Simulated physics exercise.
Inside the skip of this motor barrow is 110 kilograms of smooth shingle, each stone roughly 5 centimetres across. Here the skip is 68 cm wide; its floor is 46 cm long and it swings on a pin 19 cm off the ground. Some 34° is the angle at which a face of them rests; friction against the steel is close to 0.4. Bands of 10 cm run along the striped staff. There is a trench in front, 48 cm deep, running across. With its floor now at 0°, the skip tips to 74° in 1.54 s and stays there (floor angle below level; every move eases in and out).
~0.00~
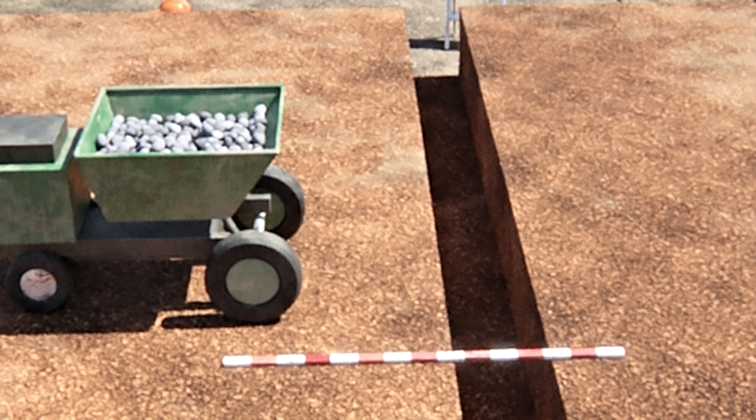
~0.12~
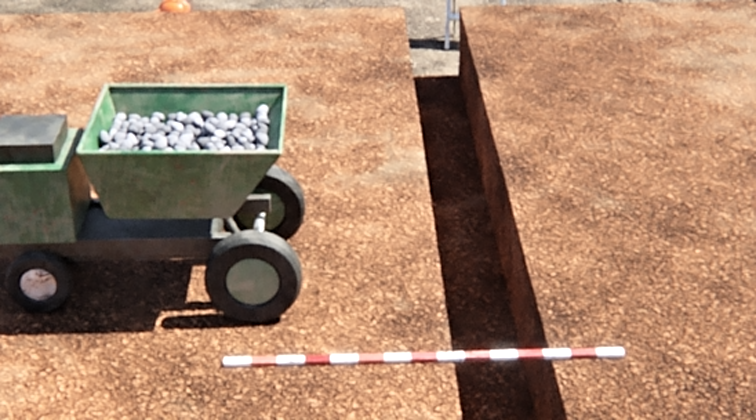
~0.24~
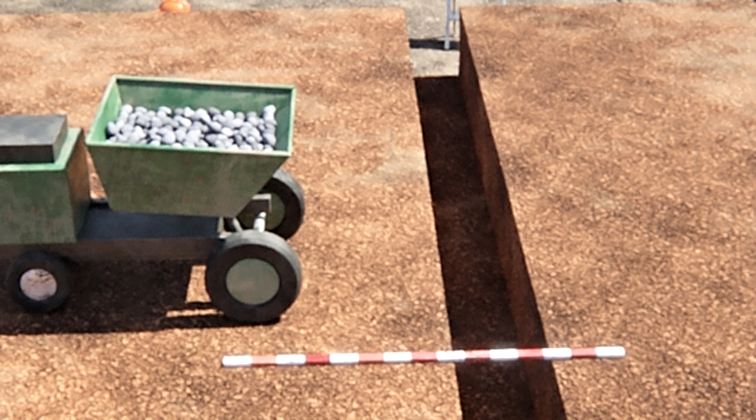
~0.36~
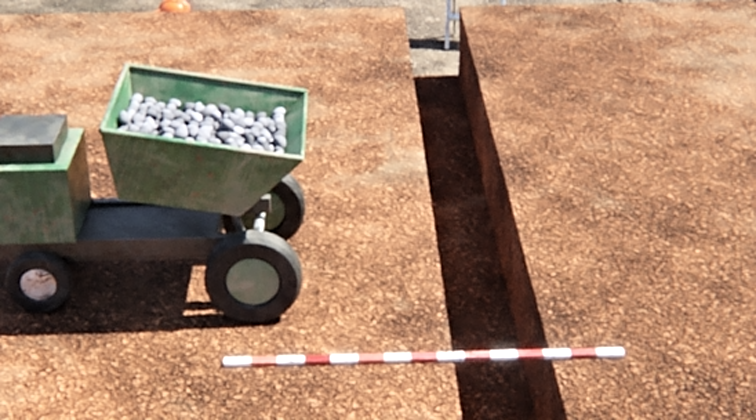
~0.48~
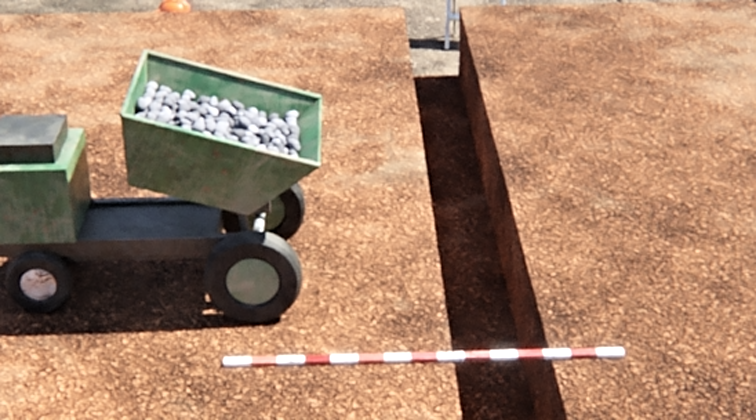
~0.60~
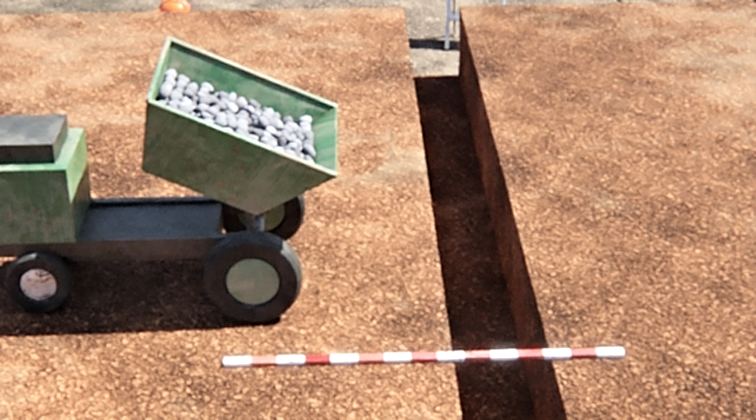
Green dumper standing beside a trench, its skip full of grey stones slowly lifting and tilting forward to the right.
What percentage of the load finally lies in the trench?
About 85 per cent.
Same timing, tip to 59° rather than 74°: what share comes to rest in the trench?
Near 40 per cent then.
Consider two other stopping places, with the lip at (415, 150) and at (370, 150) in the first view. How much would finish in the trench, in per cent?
20 and 60 %.
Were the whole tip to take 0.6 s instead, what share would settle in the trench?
It would be near 90 per cent.
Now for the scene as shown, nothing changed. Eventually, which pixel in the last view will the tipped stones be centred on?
Look at roughly (482, 356).
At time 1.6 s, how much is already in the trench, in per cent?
Some 35 per cent.
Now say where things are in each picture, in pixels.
The skip is at 0°, its lip at (277, 153); the top of the load is at (188, 132), in the first frame.
The skip is at 1°, its lip at (280, 153); the top of the load is at (179, 129); the stones move at 0.2 m/s on average, in the second frame.
Lip at (289, 155), floor tilted 5°, highest stones at (159, 126); the stones move at 0.3 m/s on average, in the third frame.
Lip at (303, 159), floor tilted 10°, highest stones at (144, 112); the stones move at 0.4 m/s on average, in the fourth frame.
Lip at (319, 166), floor tilted 17°, highest stones at (155, 101); the stones move at 0.5 m/s on average, in the fifth frame.
The skip is at 25°, its lip at (336, 176); the top of the load is at (171, 86); the stones move at 0.6 m/s on average, in the sixth frame.
After 1.2 s the floor is at 63°; 100 % in the skip; the foremost stones are at (400, 220).
After 1.6 s the floor is at 74°; 46 % in the skip, 19 % short of the trench, 36 % in the trench; the foremost stones are at (526, 381).
After 2.0 s the floor is at 74°; 17 % in the skip, 19 % short of the trench, 64 % in the trench; the foremost stones are at (525, 373).
After 3.9 s the floor is at 74°; 0 % in the skip, 15 % short of the trench, 85 % in the trench; the foremost stones are at (520, 348).
